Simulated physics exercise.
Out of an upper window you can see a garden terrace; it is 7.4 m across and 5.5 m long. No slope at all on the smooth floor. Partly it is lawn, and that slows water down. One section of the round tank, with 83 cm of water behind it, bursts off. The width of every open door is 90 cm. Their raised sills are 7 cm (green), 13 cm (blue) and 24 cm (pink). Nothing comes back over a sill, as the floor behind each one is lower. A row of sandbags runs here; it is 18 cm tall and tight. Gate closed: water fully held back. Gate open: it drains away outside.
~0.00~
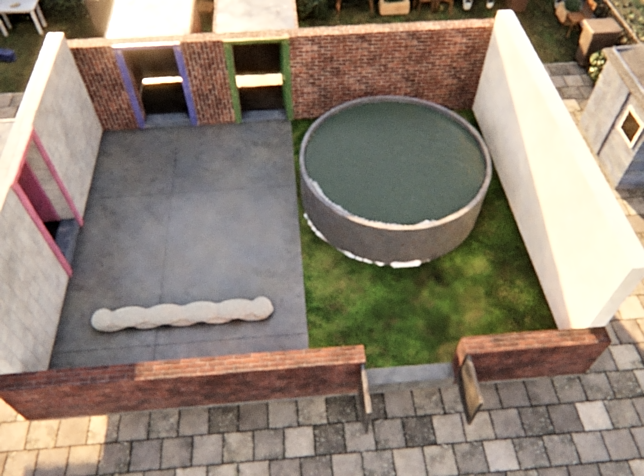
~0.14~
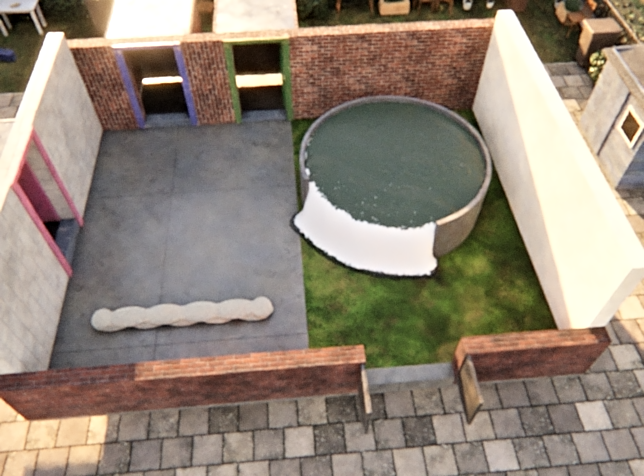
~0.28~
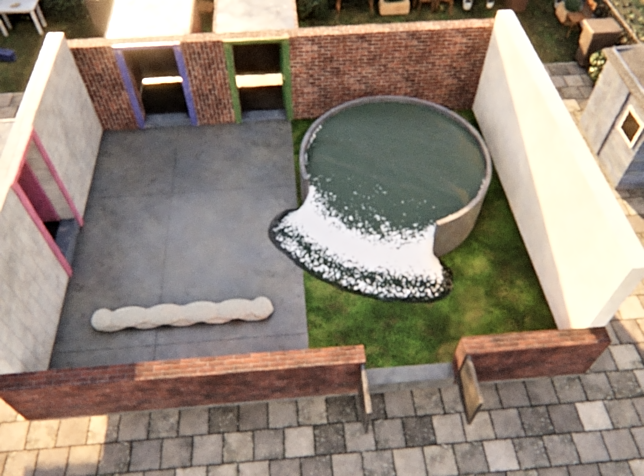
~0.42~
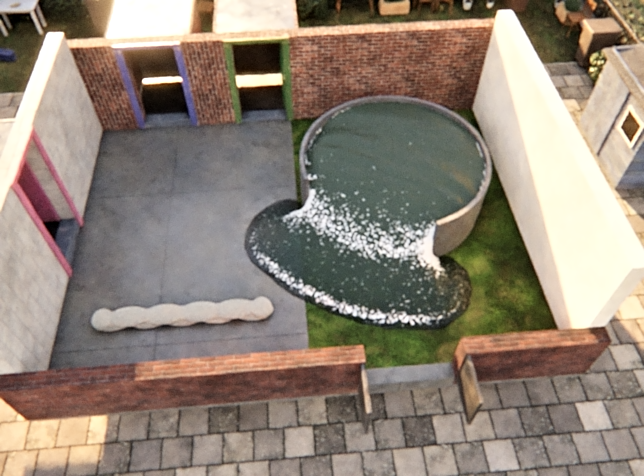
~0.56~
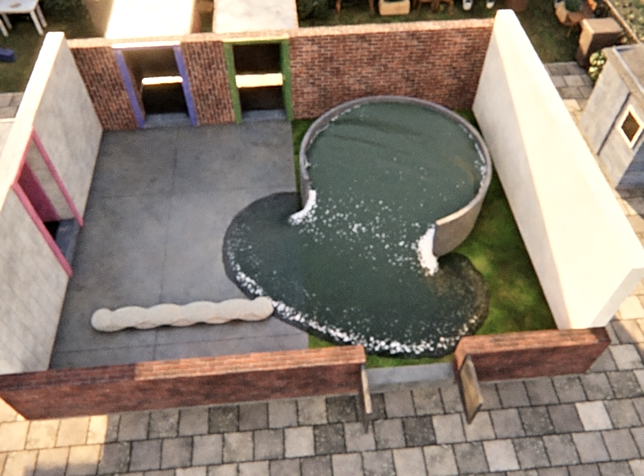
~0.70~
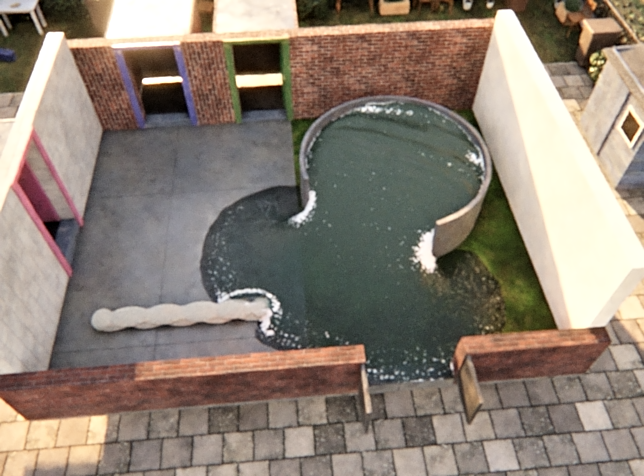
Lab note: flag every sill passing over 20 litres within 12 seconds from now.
Green door flagged, blue door flagged, pink door not flagged.
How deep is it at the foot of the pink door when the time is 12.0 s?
It comes to near 11.5 cm.
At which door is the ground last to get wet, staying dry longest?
That would be the green one.
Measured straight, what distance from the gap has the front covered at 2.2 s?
It comes to some 5.0 metres.
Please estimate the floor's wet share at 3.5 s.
Close to 70 in a hundred.
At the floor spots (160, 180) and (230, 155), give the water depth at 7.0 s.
Roughly 8 cm and 12 cm.
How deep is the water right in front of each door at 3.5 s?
In cm: Green 0, blue 3, pink 26.
After 1.4 s water covers 50 % of the floor and is deepest (52 cm) near (292, 374); green door not reached, blue door not reached, pink door not reached.
After 2.2 s water covers 55 % of the floor and is deepest (50 cm) near (43, 395); green door not reached, blue door not reached, pink door 23 cm at the sill, 0 L in.
After 3.5 s water covers 70 % of the floor and is deepest (45 cm) near (109, 389); green door not reached, blue door not reached, pink door 26 cm at the sill, 6 L in.
After 7.0 s water covers 95 % of the floor and is deepest (23 cm) near (97, 157); green door 10 cm at the sill, 18 L in, blue door 20 cm at the sill, 120 L in, pink door 10 cm at the sill, 10 L in.
After 12.0 s water covers 100 % of the floor and is deepest (18 cm) near (461, 154); green door 13 cm at the sill, 73 L in, blue door 10 cm at the sill, 149 L in, pink door 11 cm at the sill, 10 L in.
